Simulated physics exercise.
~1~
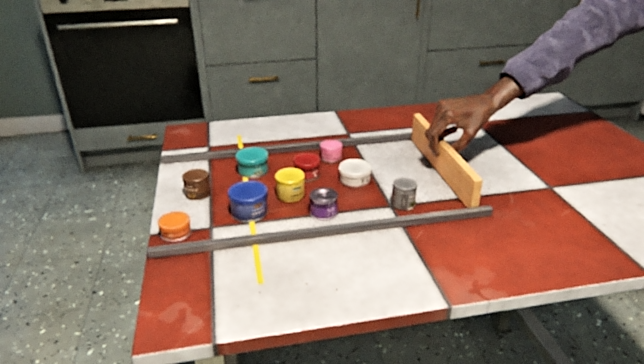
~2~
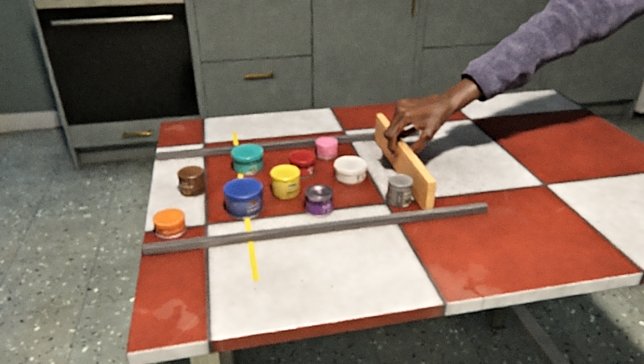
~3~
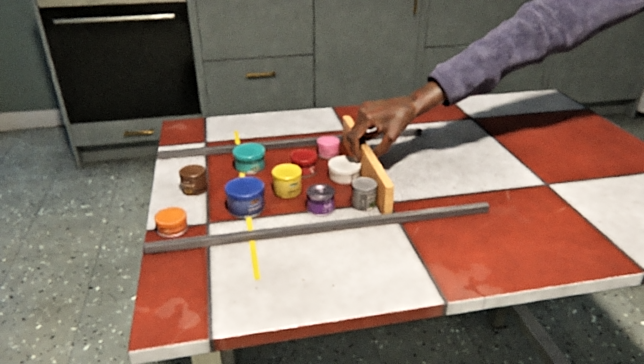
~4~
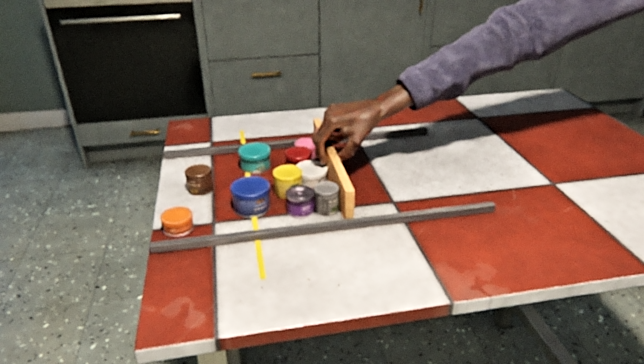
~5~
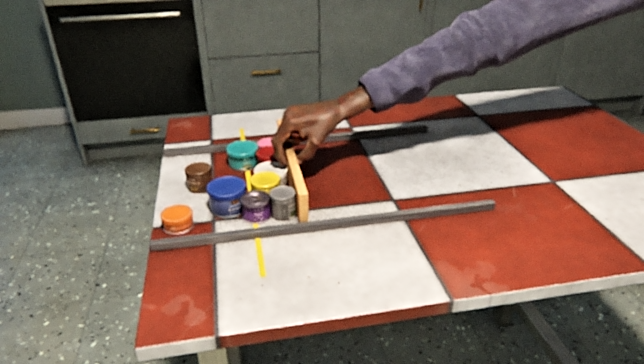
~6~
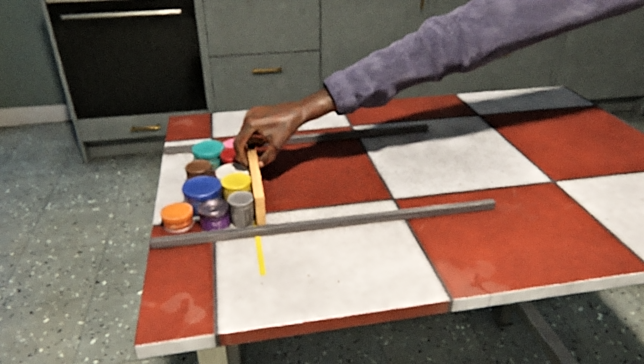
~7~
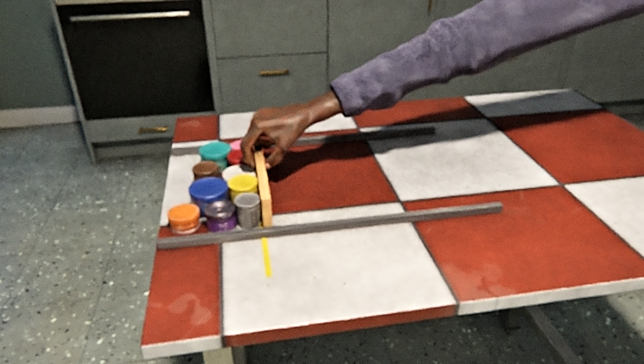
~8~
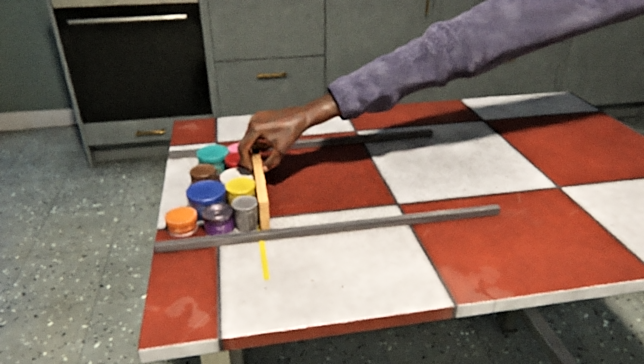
In a kitchen with grey cabinets and a dark oven, a slightly swaying camera looks down at a table of large red and white squares. Two grey rails form a channel holding scattered small tubs in orange, brown, teal, blue, yellow, red, pink, white, purple and grey. From the right, a hand in a purple sleeve slides an upright wooden board leftward, reaching the grey tub first. The board gathers the white, purple, pink and other tubs, crowding them toward the table's left end. It halts near the yellow strip, with the tubs packed together and none fallen.
